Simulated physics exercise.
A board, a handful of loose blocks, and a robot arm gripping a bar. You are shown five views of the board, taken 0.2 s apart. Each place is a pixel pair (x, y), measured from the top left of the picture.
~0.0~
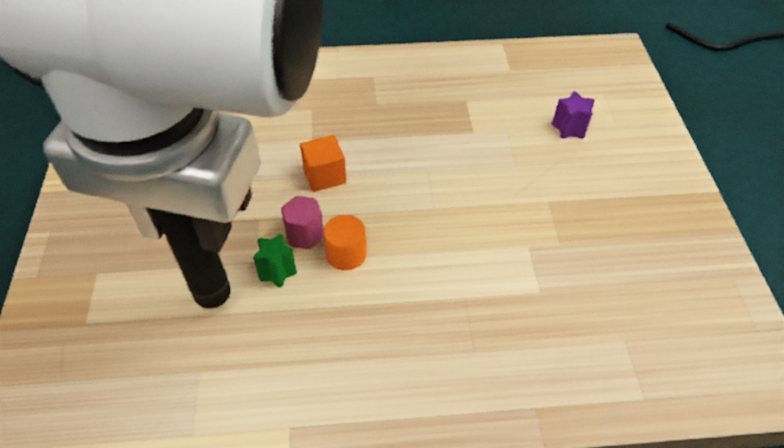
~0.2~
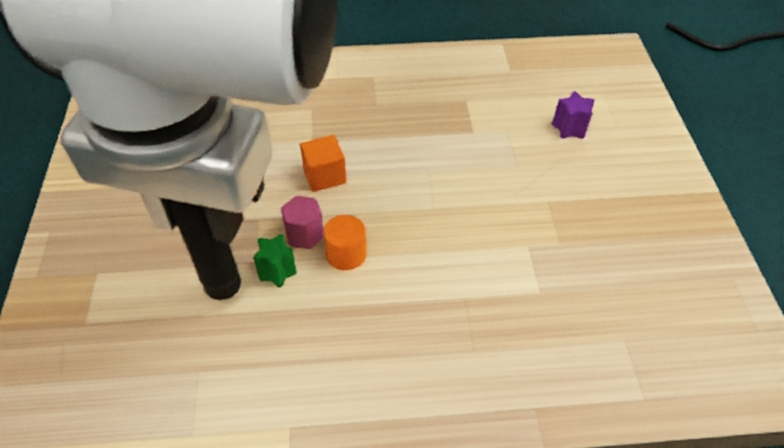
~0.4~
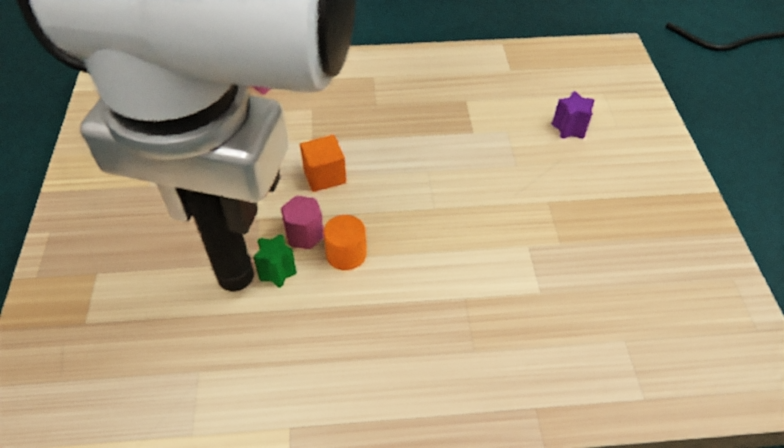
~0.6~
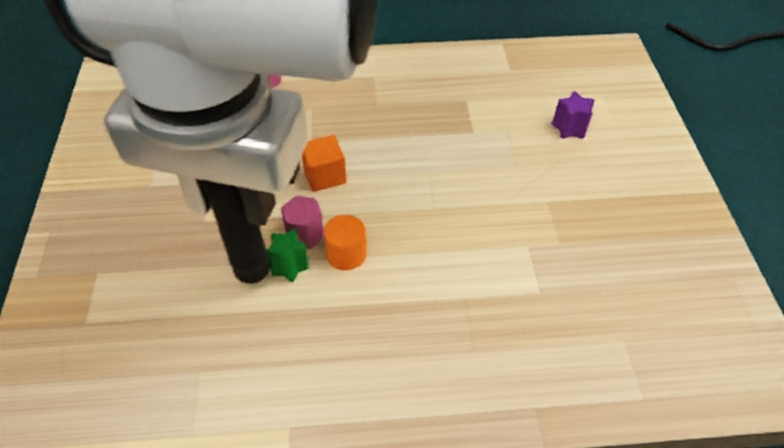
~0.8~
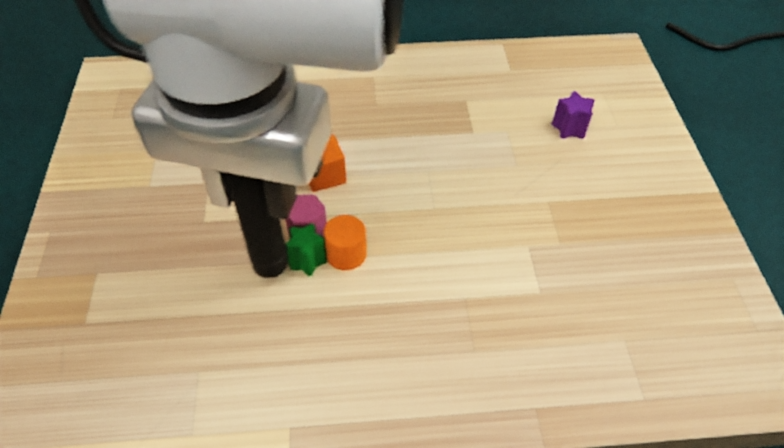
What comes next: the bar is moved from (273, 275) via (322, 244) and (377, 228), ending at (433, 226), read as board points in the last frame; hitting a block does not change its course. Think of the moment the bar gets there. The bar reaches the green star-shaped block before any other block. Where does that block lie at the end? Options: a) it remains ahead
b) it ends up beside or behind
a.
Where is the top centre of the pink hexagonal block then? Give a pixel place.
For the centre of its top, I'd go with (323, 188).
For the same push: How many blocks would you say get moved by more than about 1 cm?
I'm going with three or more.
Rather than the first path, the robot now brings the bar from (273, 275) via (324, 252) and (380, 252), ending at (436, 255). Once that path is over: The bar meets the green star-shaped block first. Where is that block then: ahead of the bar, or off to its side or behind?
It keeps leading.
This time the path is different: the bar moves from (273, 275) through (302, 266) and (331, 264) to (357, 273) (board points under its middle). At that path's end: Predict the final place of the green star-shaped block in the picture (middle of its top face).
I'd guess (388, 232).
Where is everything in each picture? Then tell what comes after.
In the first frame, tip of the bar at (213, 294), middles of tops, green star-shaped block at (272, 248), pink hexagonal block at (301, 209), orange square block at (322, 150), orange circular block at (344, 230).
In the second frame, bar at (223, 286), nothing pushed.
In the third frame, bar at (236, 277), nothing pushed.
In the fourth frame, bar at (252, 270), green star-shaped block at (285, 243).
In the fifth frame, bar at (271, 264), green star-shaped block at (304, 237), pink hexagonal block at (304, 208), orange square block partly hidden, orange circular block at (344, 230).
On the path given first. One third of the way, bar at (322, 233); green star-shaped block at (357, 219), turned 45° clockwise; pink hexagonal block at (318, 192), turned 55° anticlockwise; orange circular block at (392, 226).
Two thirds of the way, bar at (378, 217); green star-shaped block at (409, 205), turned 70° clockwise; pink hexagonal block at (323, 188), turned 85° anticlockwise; orange circular block at (432, 231).
At the end, bar at (434, 215); green star-shaped block at (467, 202), turned 70° clockwise; pink hexagonal block at (323, 188), turned 85° anticlockwise; orange square block unmoved; orange circular block at (447, 234).
